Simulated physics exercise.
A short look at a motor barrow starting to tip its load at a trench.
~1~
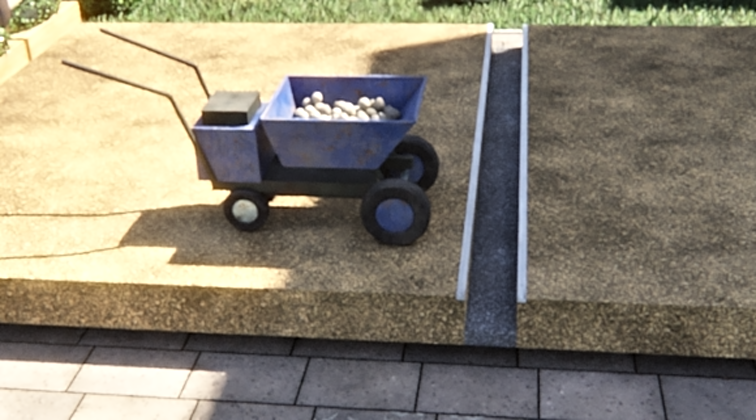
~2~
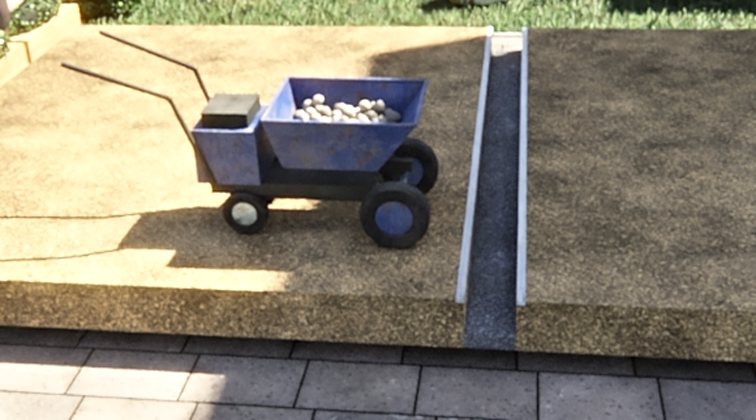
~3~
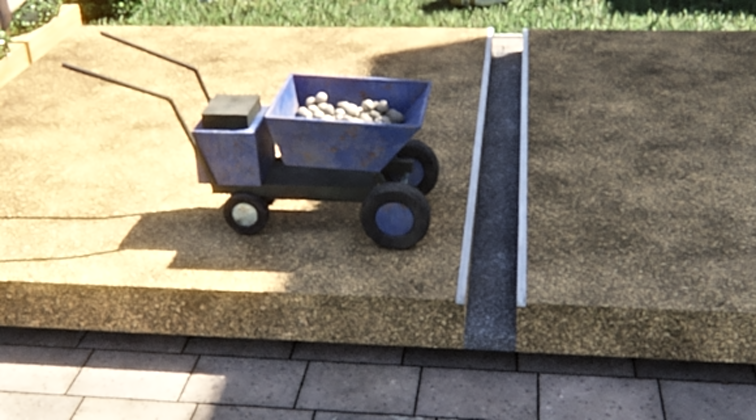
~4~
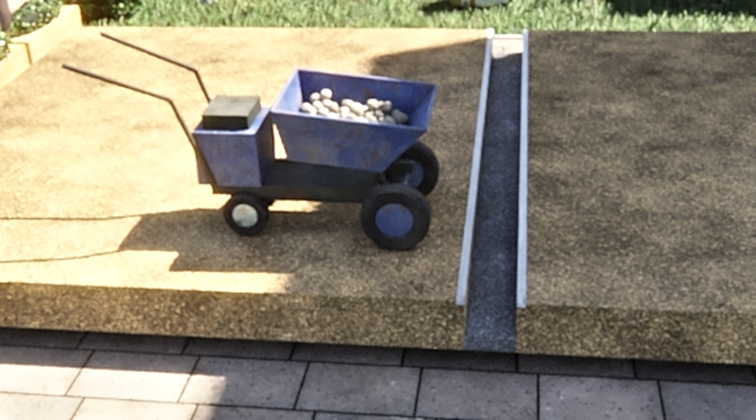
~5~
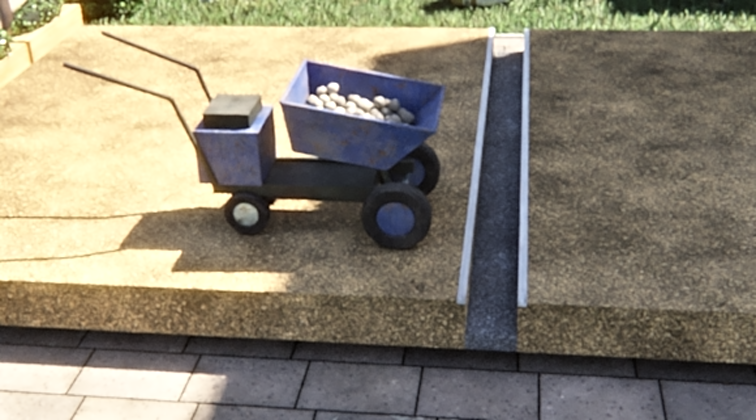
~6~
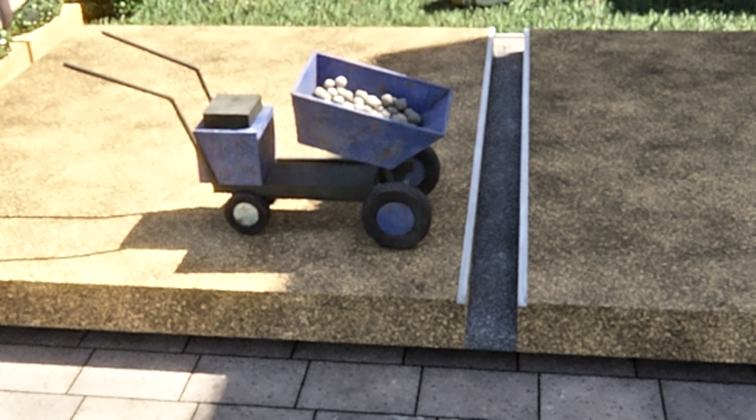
In the video, a small blue motor barrow loaded with pale, rounded stones stands on a sandy surface left of a narrow trench. Its skip gradually tilts toward the right, its rear edge rising, while the wheels stay still.
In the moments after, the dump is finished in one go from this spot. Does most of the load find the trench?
The trench takes only the smaller part.
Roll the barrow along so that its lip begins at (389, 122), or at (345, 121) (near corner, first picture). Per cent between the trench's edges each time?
In turn 80 and 80 in a hundred.
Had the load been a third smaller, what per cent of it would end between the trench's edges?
Roughly 30 in a hundred.
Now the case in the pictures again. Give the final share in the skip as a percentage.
Roughly 0 in a hundred.
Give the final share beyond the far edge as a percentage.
Near 65 %.
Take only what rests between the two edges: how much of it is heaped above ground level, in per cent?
About 0 per cent.
Just after the last frame, skip tipped steeply; every one in the skip.
A moment on, skip tipped steeply; the larger part in the skip; just a few in or heaped over the trench; about a tenth beyond it; about a tenth falling.
Further on, skip tipped right over; about a tenth in the skip; roughly a quarter in or heaped over the trench; roughly two thirds beyond it.
When it is over, skip tipped right over; roughly a third in or heaped over the trench; roughly two thirds beyond it.
